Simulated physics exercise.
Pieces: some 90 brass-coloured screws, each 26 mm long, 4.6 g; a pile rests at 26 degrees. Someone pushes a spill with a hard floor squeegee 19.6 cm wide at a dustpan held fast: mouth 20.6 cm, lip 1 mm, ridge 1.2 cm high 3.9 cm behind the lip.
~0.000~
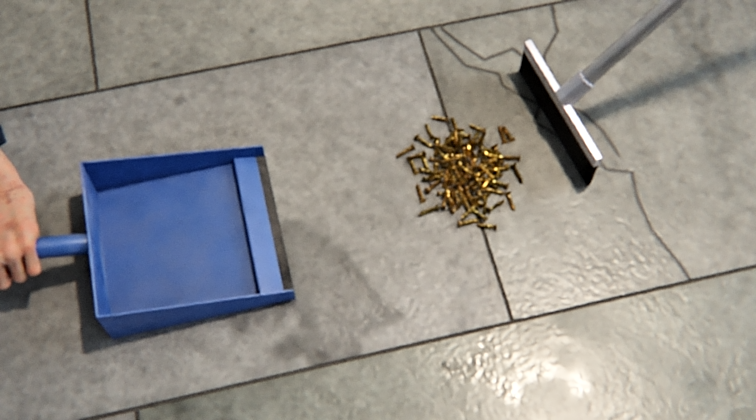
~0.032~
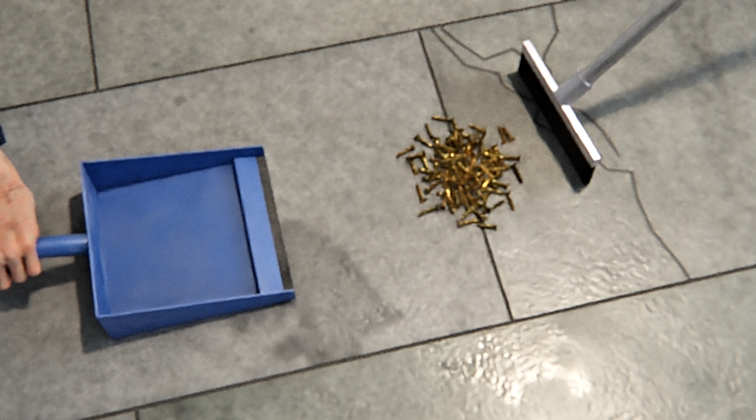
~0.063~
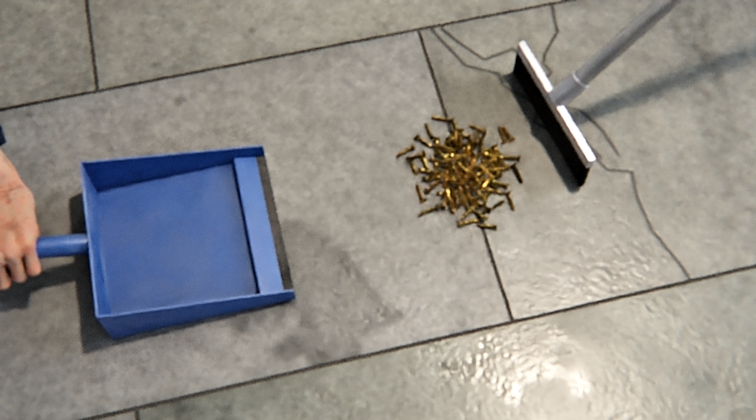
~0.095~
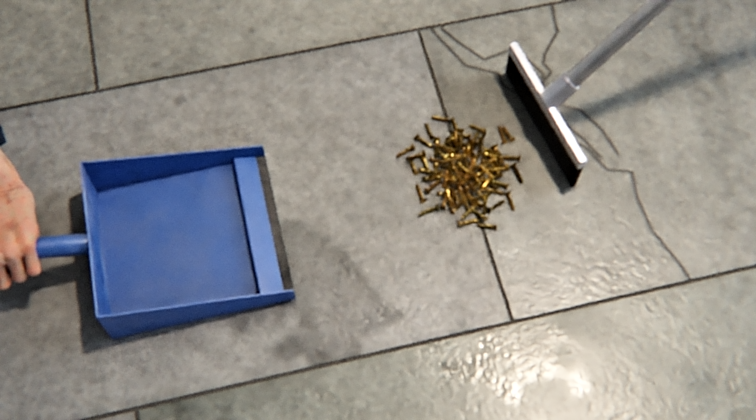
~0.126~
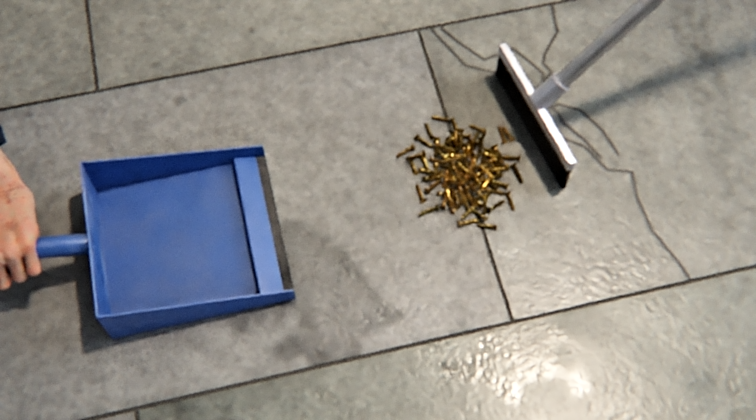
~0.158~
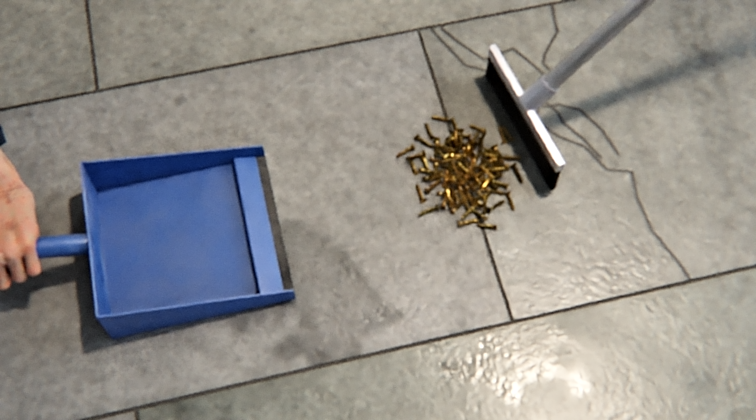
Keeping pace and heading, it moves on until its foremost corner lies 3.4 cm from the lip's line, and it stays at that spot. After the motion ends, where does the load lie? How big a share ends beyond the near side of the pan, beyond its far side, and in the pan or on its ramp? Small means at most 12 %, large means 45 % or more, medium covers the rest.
Shares: Near side - small; far side - small; pan - small.
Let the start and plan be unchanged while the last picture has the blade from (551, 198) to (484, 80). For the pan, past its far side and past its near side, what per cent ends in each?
The pan gets 15, the far side 5 and the near side 30.
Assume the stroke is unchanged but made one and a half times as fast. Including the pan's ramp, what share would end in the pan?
I'd put it at roughly 20 per cent.
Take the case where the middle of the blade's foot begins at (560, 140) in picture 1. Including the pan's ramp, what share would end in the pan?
Estimate: Near 5 %.
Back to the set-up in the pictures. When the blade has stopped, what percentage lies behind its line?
Roughly 30 in a hundred.
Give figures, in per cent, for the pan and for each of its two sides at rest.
Near: 0; far: 5; pan: 5 (percent).
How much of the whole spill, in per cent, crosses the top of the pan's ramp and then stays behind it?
About 0 %.
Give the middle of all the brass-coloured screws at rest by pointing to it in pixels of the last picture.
(304, 206) or so.
After 0.47 s, middle of the blade 20 cm from the lip; 0 % over the lip, far side 0 %, near side 0 %.
After 0.68 s, middle of the blade 11 cm from the lip; 0 % over the lip, far side 5 %, near side 0 %.
After 1.01 s, middle of the blade 5 cm from the lip; 5 % over the lip, far side 5 %, near side 0 %.
In the end, at 1.8 s, near side 0 %, far side 5 %, pan 5 %, in front of the lip or behind the blade 90 %.
